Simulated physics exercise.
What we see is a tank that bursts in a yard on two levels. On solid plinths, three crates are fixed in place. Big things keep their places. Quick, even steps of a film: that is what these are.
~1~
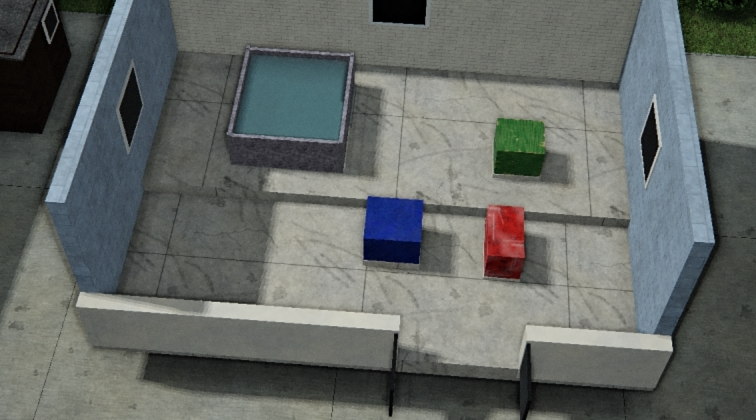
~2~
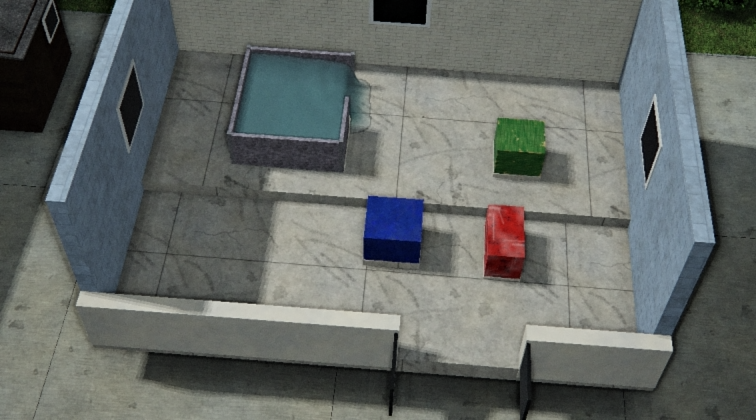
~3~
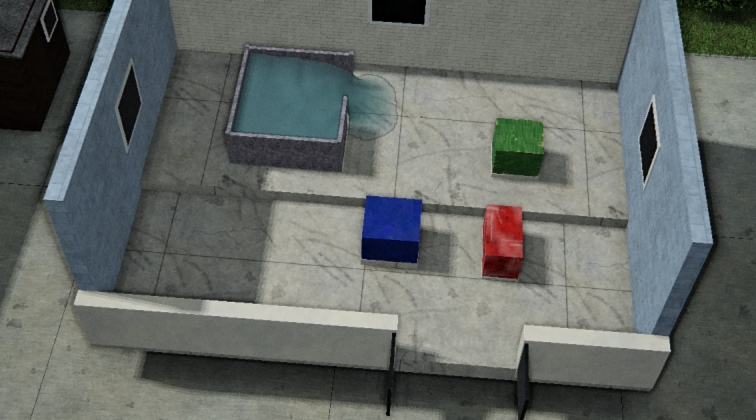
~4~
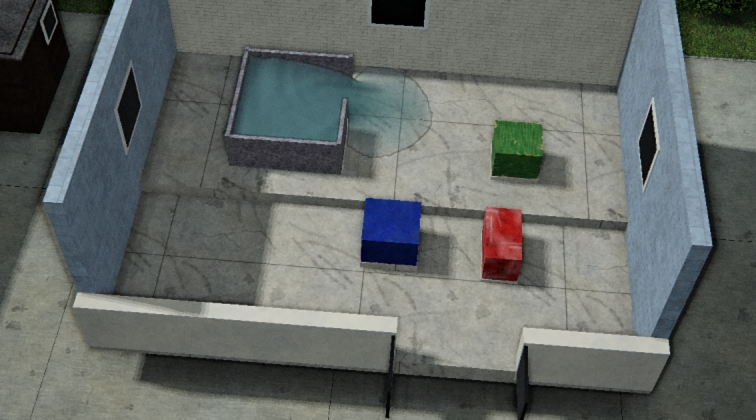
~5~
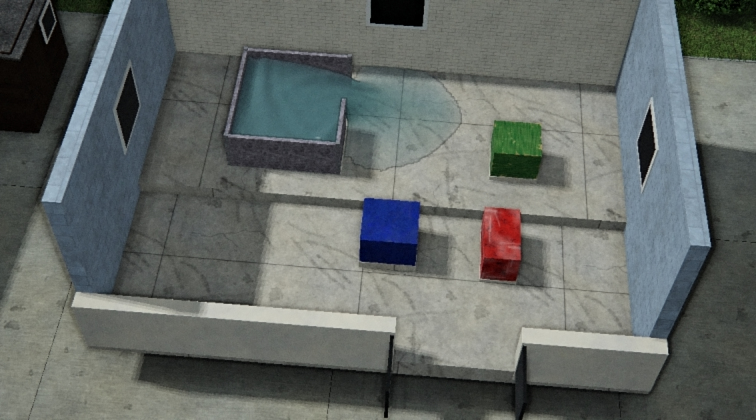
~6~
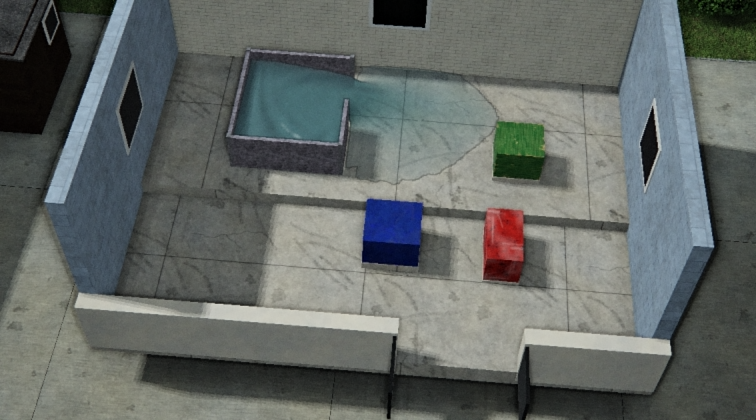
A stone water tank opens at its right side and water spreads rightward across the upper level.
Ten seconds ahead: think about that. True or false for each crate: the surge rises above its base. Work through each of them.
Green crate: True; red crate: True; blue crate: False.
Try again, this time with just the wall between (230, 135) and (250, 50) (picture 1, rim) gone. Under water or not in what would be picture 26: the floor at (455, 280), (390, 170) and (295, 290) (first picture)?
Spared; spared; drenched.
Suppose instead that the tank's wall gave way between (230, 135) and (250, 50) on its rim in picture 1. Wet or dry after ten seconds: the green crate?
In that case the green crate is never flooded.
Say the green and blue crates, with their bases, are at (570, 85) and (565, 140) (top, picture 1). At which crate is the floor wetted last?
I'd say the red crate is last.
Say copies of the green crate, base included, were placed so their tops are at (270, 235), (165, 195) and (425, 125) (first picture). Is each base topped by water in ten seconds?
In order, the crates: One stays clear, two stays clear, three gets flooded.
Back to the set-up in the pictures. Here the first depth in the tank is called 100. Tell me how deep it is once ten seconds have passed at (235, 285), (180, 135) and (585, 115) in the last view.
The depth comes out near 4, 0 and 12 per cent.
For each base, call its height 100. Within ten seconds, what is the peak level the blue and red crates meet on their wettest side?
About 50 percent and about 290 percent.
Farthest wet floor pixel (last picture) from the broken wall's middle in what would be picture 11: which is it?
The farthest wet spot is near (611, 112).
A moment on, water covers 25 % of the floor; the green crate water round its plinth, the red crate not reached, the blue crate not reached.
Next, water covers 30 % of the floor; the green crate water round its plinth, the red crate water round its plinth, the blue crate water round its plinth.
Then, water covers 40 % of the floor; the green crate water round its plinth, the red crate water round its plinth, the blue crate water round its plinth.
Later, water covers 55 % of the floor; the green crate water round its plinth, the red crate water round its plinth, the blue crate water round its plinth.
In the end, water covers 75 % of the floor; the green crate was topped, the red crate was topped, the blue crate stayed above the water.
